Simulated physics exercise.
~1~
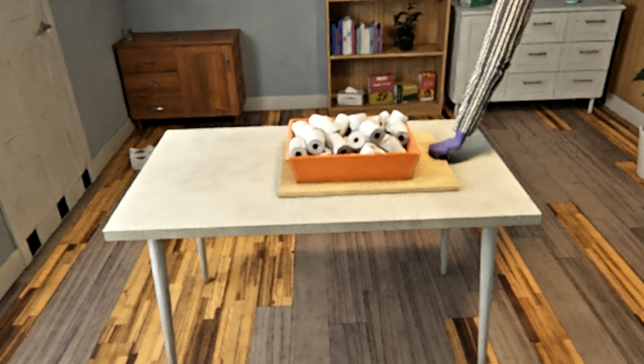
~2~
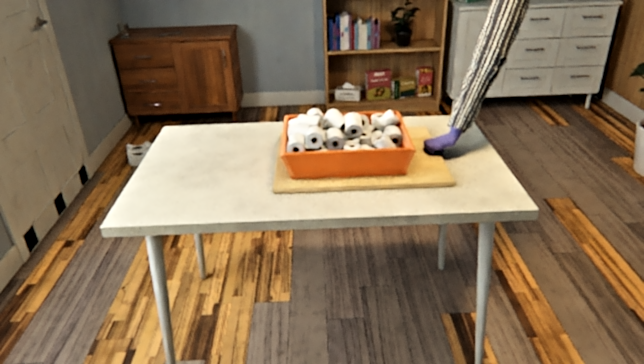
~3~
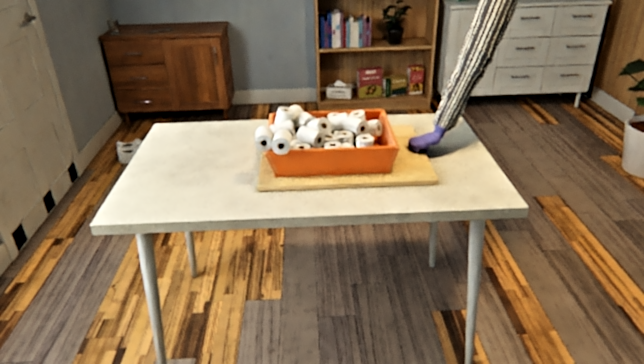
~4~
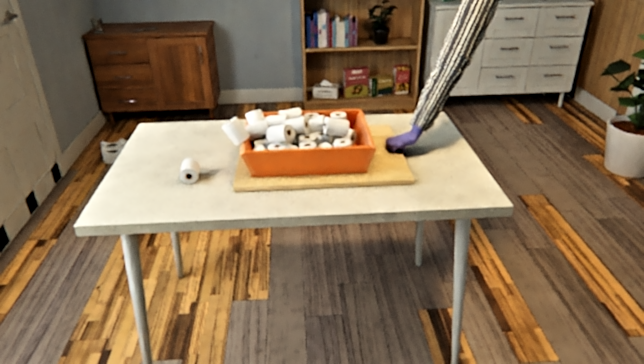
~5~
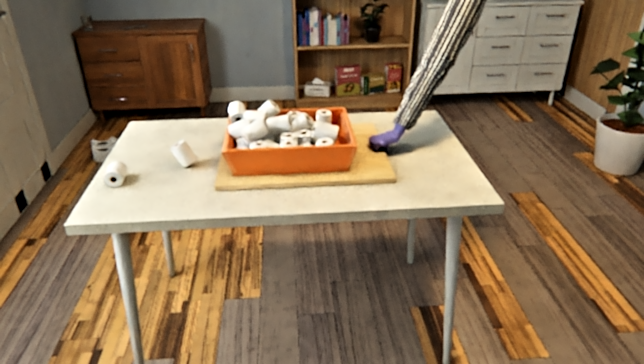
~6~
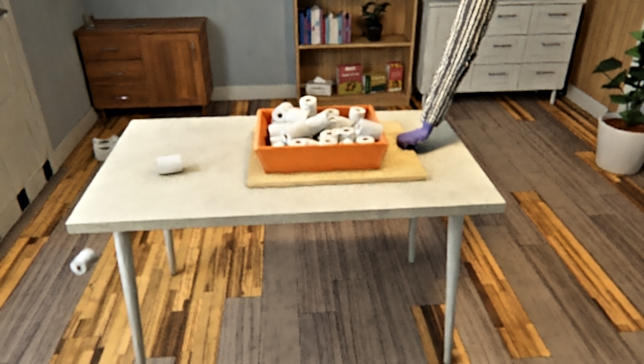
A board rattles an orange tub left, then right, and two paper rolls tumble out.
